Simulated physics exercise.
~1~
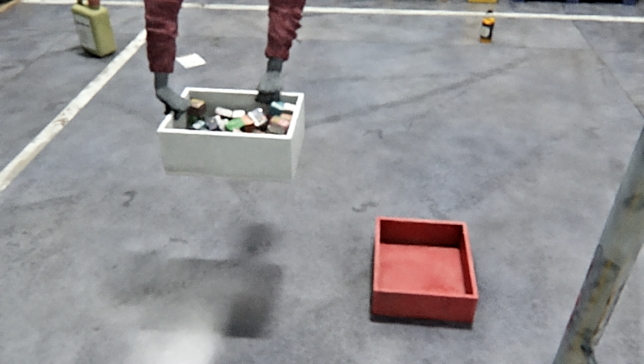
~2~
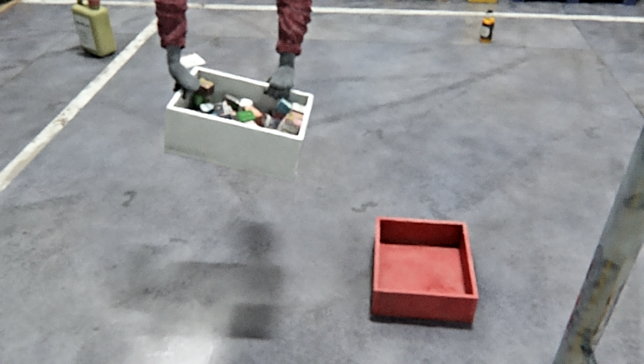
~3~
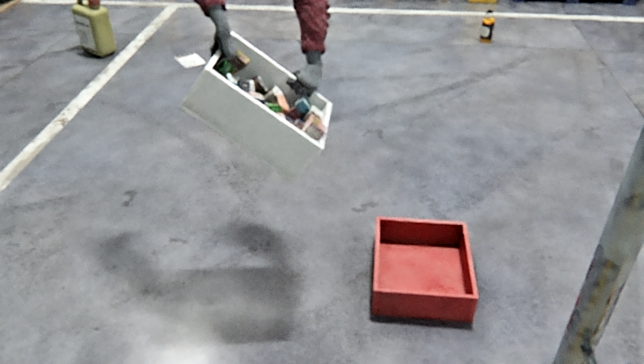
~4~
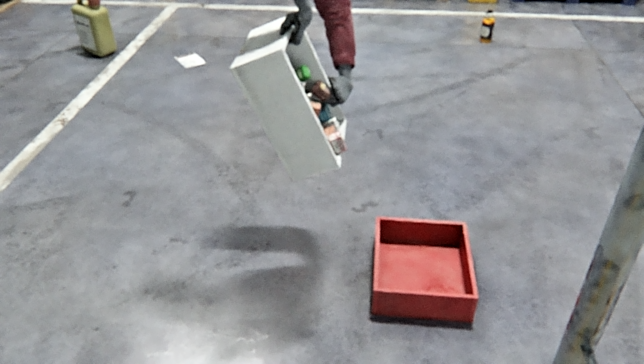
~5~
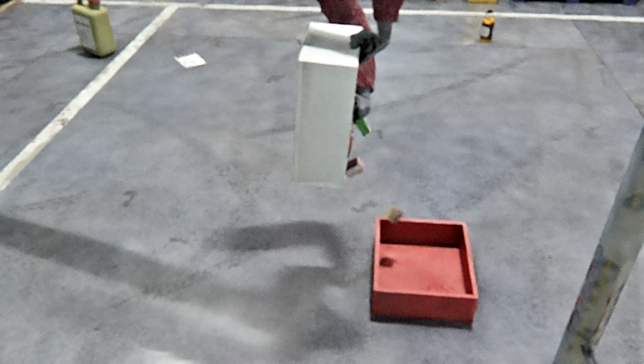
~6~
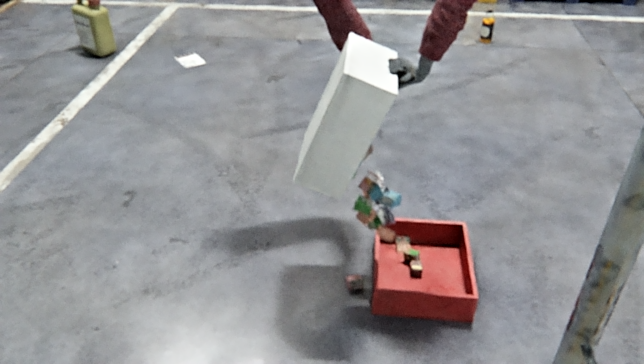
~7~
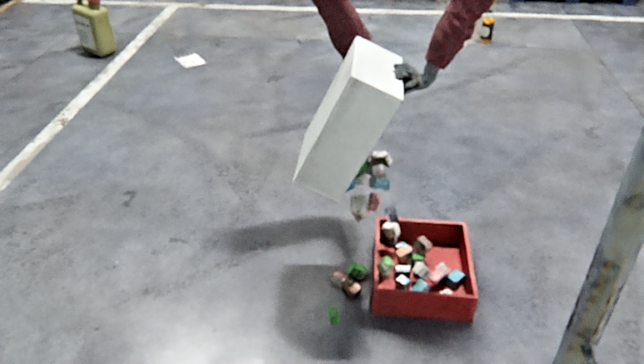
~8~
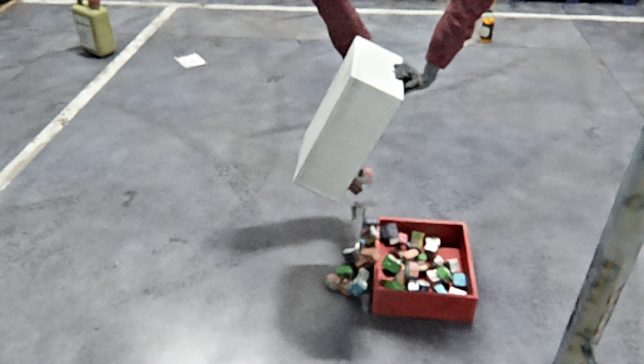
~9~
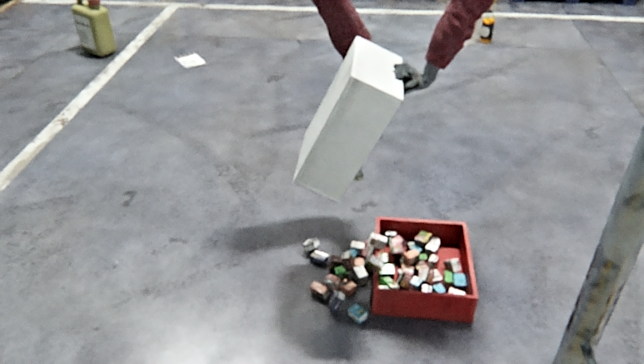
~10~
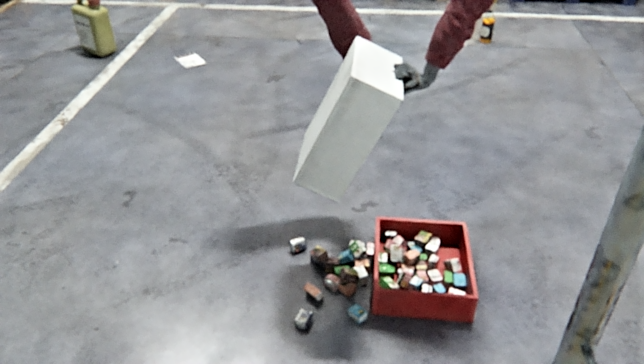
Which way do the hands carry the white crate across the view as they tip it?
They carry the white crate to the right, bringing it closer to the red carton.
